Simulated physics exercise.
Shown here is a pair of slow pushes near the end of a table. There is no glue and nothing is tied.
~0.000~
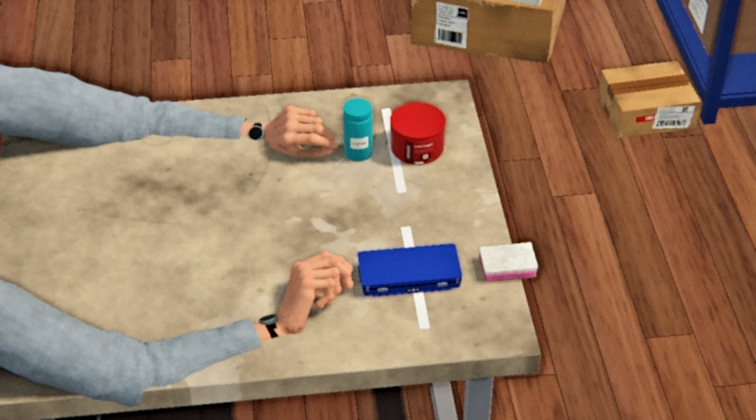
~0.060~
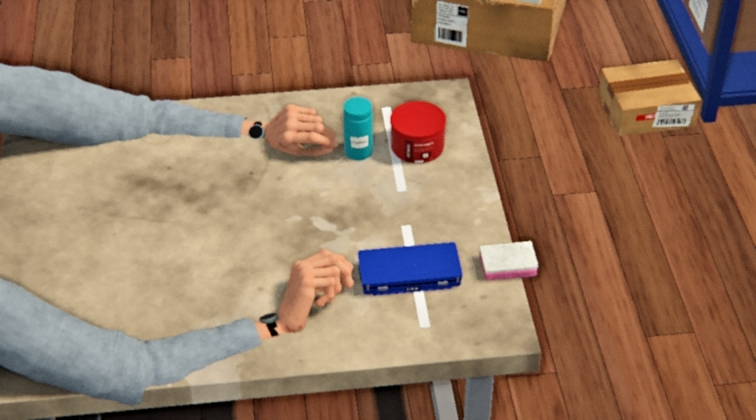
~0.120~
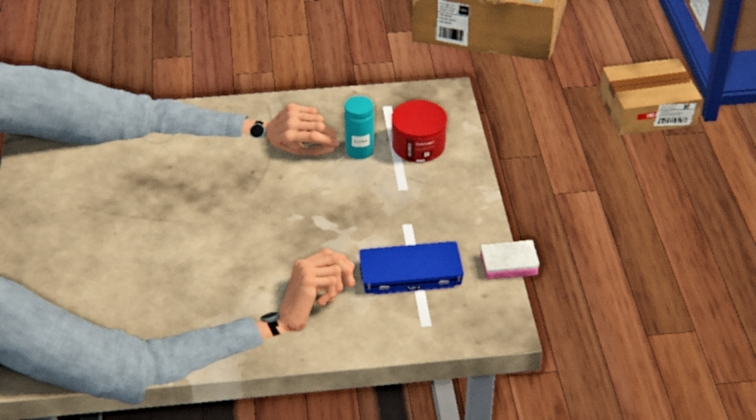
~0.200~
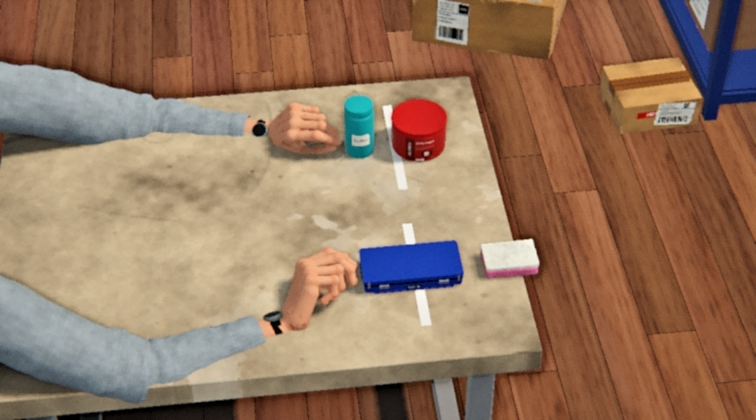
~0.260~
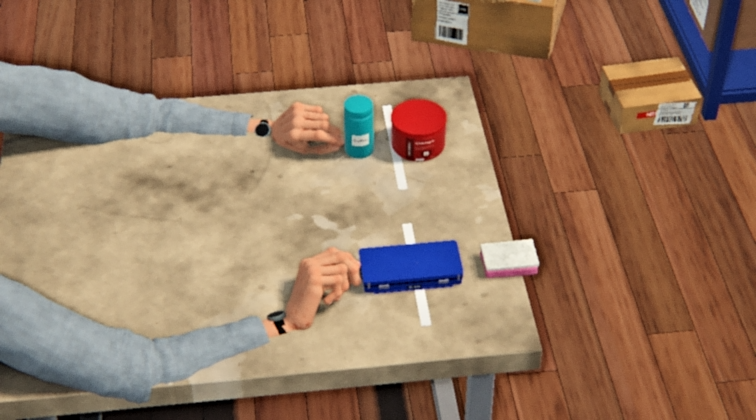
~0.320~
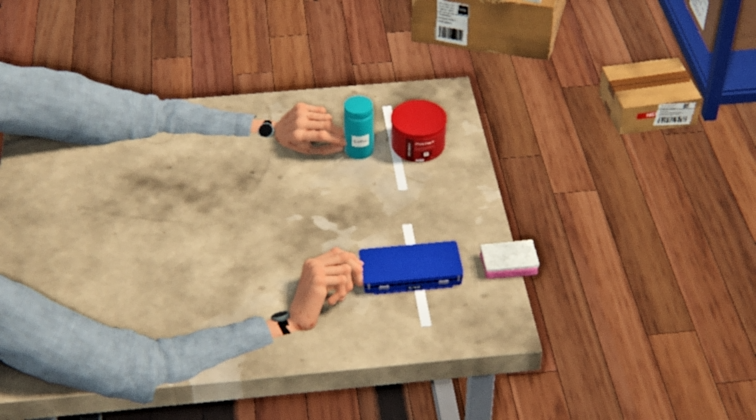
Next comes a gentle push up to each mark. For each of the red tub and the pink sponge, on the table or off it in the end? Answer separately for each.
Red tub: On; pink sponge: Off.
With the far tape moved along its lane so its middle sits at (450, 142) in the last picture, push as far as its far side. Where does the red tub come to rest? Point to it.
It'd come to a stop somewhere close to (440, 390).
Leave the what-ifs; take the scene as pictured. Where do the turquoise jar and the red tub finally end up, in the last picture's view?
So the turquoise jar finishes at (414, 123), and the red tub finishes at (455, 128).
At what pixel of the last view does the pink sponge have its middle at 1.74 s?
The middle sits near (435, 383).
Around 1.30 s, red tub travelled about its own width near (454, 128); pink sponge in the air near (534, 390).
Around 1.74 s, red tub travelled about its own width near (456, 128); pink sponge in the air near (435, 383).
Finally (2.9 s), the red tub remains on top, near (456, 128); the pink sponge falls off the table.
